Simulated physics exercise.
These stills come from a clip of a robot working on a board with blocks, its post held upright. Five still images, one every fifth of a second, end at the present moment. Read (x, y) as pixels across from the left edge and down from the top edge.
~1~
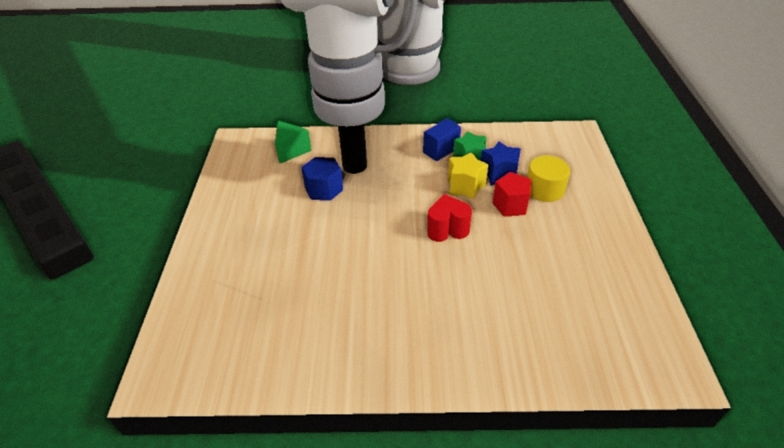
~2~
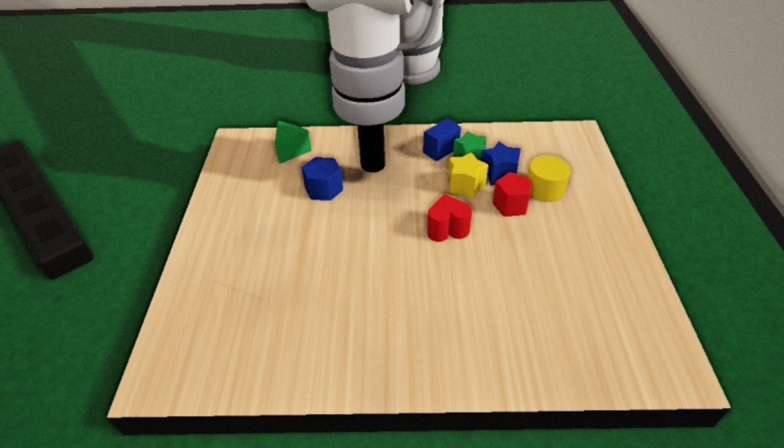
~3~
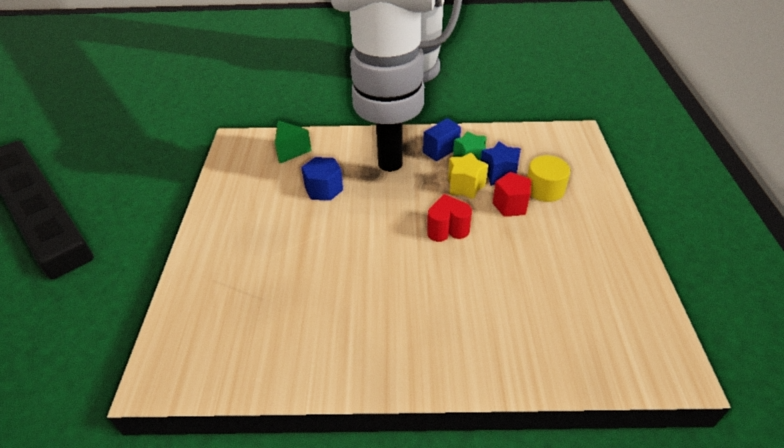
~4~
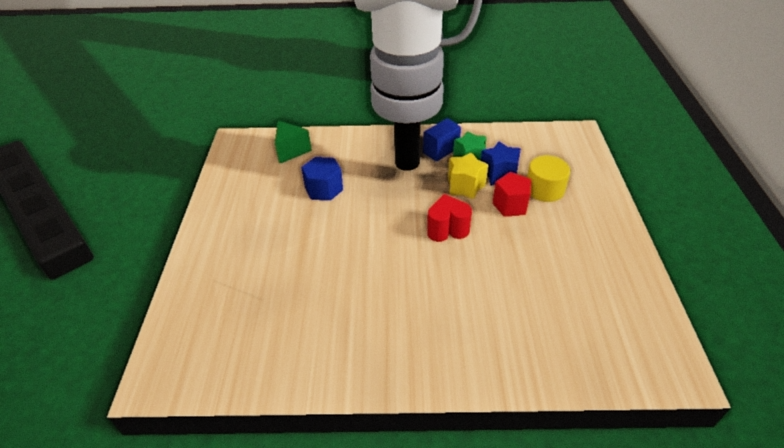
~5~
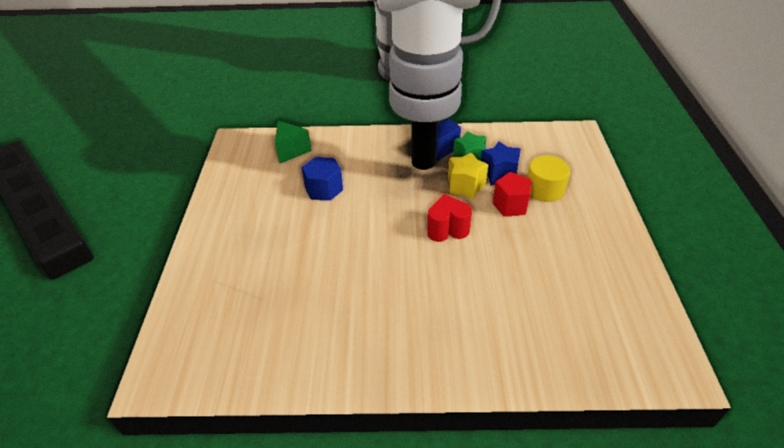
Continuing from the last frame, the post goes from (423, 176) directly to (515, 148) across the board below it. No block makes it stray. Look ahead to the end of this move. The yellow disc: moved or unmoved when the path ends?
Still in place.
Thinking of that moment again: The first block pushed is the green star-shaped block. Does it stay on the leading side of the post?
Pushed ahead.
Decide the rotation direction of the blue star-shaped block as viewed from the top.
From above, it turns clockwise.
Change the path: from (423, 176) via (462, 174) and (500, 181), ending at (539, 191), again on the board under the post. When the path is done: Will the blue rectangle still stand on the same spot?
Yes, I think so.
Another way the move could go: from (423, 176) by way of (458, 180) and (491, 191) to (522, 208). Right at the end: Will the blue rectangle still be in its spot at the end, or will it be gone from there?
That block stays in place.
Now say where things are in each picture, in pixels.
In the first picture, post's lower end (355, 166); green star-shaped block (472, 140); blue star-shaped block (503, 153); yellow disc (550, 167).
In the second picture, post (373, 165); blocks still.
In the third picture, post (390, 164); blocks still.
In the fourth picture, post (407, 163); blocks still.
In the fifth picture, post (424, 162); green star-shaped block (472, 140); blue star-shaped block (503, 153); yellow disc (550, 167).
On the path given first. One third of the way, post (456, 153); green star-shaped block (479, 138).
Two thirds of the way, post (488, 144); green star-shaped block (510, 129); blue star-shaped block (508, 152), turned 25° clockwise.
At the end, post (517, 135); green star-shaped block (539, 120); blue star-shaped block (508, 152), turned 25° clockwise; yellow disc still.
